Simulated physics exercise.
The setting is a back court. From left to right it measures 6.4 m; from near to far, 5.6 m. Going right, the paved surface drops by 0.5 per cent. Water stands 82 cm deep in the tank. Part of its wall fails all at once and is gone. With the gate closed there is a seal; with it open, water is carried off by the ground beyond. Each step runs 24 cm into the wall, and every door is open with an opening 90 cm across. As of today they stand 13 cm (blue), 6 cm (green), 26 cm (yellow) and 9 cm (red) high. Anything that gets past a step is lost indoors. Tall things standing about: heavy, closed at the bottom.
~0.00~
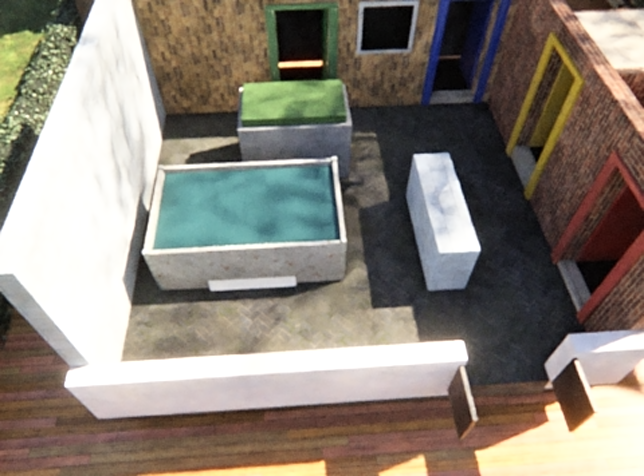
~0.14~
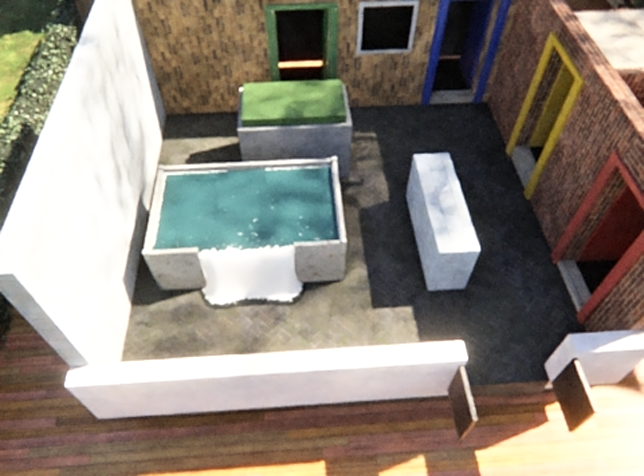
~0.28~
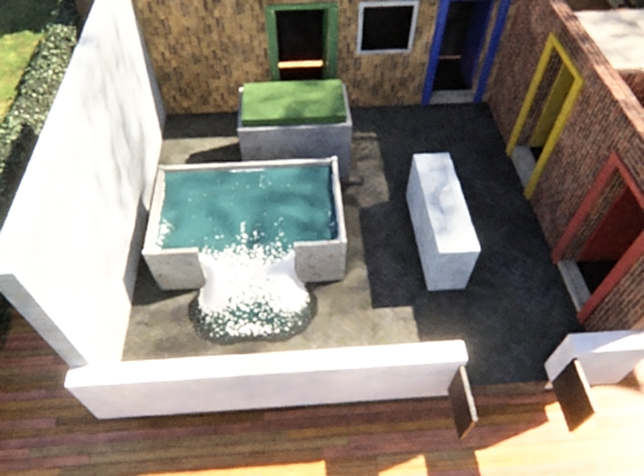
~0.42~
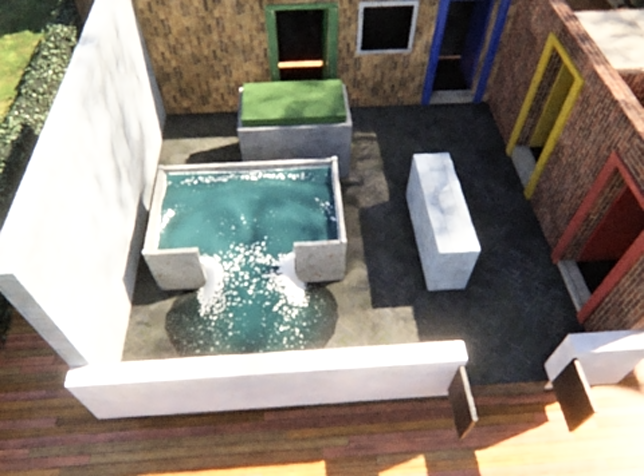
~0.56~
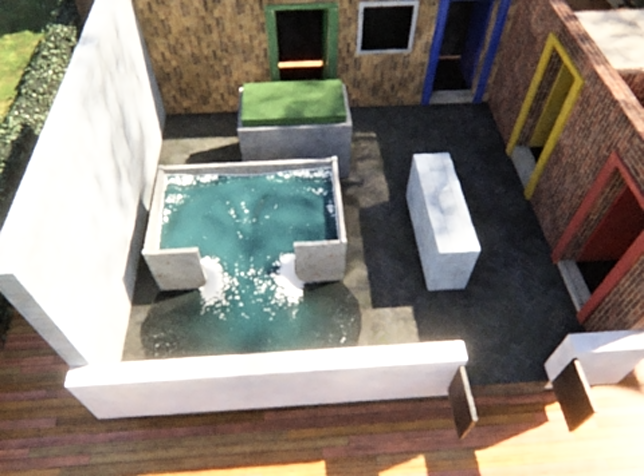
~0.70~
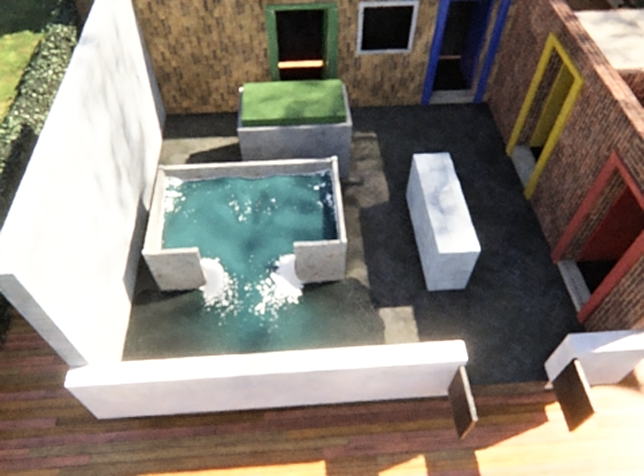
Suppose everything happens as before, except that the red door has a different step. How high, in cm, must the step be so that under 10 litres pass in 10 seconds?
Roughly 26 cm.
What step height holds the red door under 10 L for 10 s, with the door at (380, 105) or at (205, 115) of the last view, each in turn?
About 14.0 cm, then about 21 cm.
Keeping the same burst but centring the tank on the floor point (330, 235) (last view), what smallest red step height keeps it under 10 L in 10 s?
In this case, 21 cm or so.
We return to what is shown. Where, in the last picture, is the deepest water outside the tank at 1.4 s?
(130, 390).
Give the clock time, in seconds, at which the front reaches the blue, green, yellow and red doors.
Times: Blue 5.0 s, green 3.6 s, yellow 3.0 s, red 2.0 s.
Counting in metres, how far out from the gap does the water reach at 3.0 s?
5.0 metres.
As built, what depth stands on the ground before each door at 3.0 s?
Lab note, depth in cm: Blue 0; green 0; yellow 1; red 25.
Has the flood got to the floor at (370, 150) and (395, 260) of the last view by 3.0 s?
First untouched, then soaked.
After 1.4 s water covers 20 % of the floor, deepest (70 cm) near (130, 390); it has not reached the red door.
After 3.0 s water covers 50 % of the floor, deepest (36 cm) near (243, 383); 25 cm at the red door, 85 litres in over its 9 cm step.
After 10.0 s water covers 100 % of the floor, deepest (14 cm) near (515, 202); 12 cm at the red door, 386 litres in over its 9 cm step.
At the red door as built, the water arrived by 2.0 s and peaked near 25 cm at 2.8 s.
With a step of 22.5 cm, 29 litres would have come in within the 10 s; with 30.5 cm, 1 litre. So under 10 litres takes about 26 cm.
